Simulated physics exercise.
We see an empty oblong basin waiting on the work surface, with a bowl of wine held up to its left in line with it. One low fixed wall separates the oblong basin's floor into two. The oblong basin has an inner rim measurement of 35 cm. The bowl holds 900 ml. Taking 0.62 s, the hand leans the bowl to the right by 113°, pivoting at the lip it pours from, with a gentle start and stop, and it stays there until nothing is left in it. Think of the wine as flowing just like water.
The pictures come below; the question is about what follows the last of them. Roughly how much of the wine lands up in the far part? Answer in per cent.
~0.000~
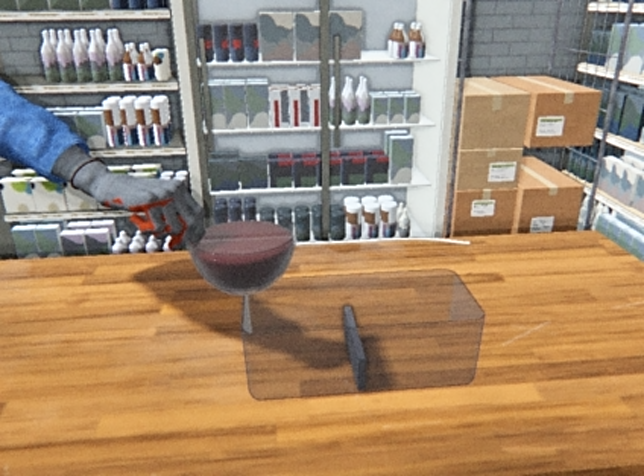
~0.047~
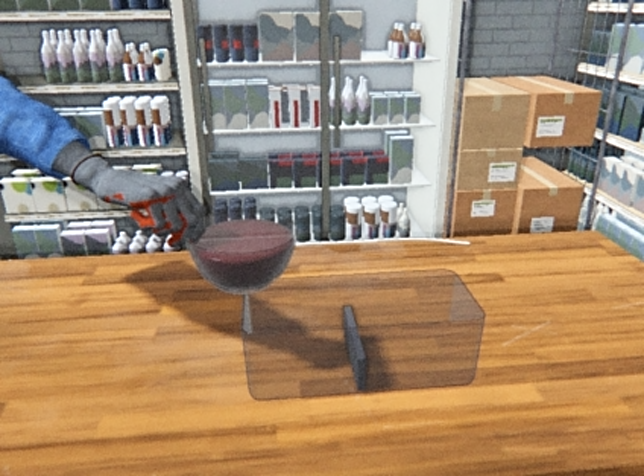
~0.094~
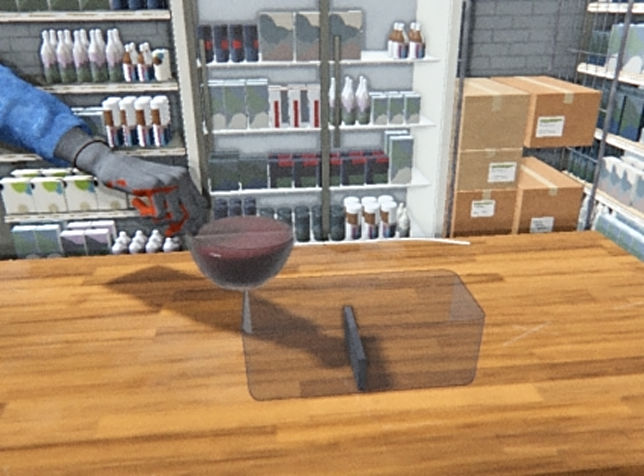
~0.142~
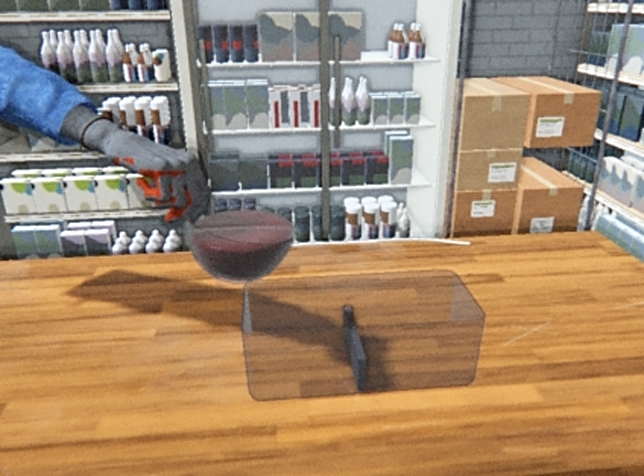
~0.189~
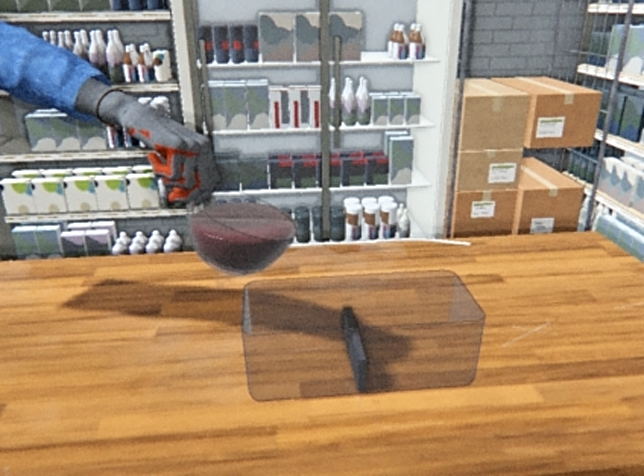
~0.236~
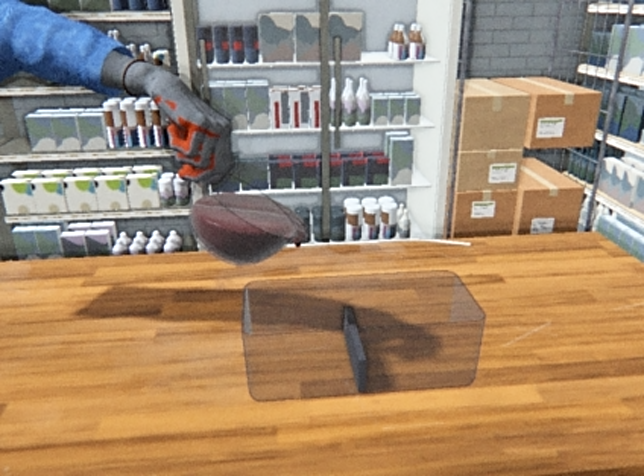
Around 74 %.
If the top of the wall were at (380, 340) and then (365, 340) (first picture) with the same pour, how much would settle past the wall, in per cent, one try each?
I'd put it at about 40 per cent for the first and about 60 per cent for the second.
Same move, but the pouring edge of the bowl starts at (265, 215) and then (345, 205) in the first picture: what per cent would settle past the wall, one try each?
First 55, then 75 per cent.
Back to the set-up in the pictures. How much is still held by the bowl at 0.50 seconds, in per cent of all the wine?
Some 22 % of it is still there.
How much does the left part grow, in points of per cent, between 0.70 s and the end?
Roughly 12 percent.
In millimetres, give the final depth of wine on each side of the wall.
I'd expect close to 8 mm on the left and close to 24 mm on the right.
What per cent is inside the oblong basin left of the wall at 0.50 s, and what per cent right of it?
I'd say some 6 in a hundred on the left and 10 on the right.
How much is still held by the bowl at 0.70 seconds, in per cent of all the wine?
Around 0 in a hundred.
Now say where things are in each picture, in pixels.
In the first picture, it leans 0°; its right rim is at (297, 230); the wine meets the walls at (190, 240) and (295, 235); the oblong basin's rim runs from (243, 306) to (469, 293); the wall's top is at (354, 331).
In the second picture, it leans 2°; its right rim is at (297, 230); the wine meets the walls at (190, 239) and (294, 234).
In the third picture, it leans 6°; its right rim is at (297, 230); the wine meets the walls at (190, 235) and (295, 230).
In the fourth picture, it leans 14°; its right rim is at (296, 231); the wine meets the walls at (189, 228) and (295, 226).
In the fifth picture, it leans 24°; its right rim is at (296, 231); the wine meets the walls at (191, 218) and (294, 225); 3 per cent is over the edge.
In the sixth picture, it leans 36°; its right rim is at (296, 232); the wine meets the walls at (193, 204) and (286, 218); 7 per cent is over the edge.
By 0.50 s the tilt is 103° and 22 per cent is still to pour, 6 is left of the wall and 11 right of it.
By 0.70 s the tilt is 113° and 0 per cent is still to pour, 7 is left of the wall and 88 right of it.
By 0.90 s the tilt is 113° and 0 per cent is still to pour, 16 is left of the wall and 68 right of it.
By 1.12 s the tilt is 113° and 0 per cent is still to pour, 20 is left of the wall and 74 right of it.
At rest 20 per cent lies left of the wall, 74 right of it and 6 outside.
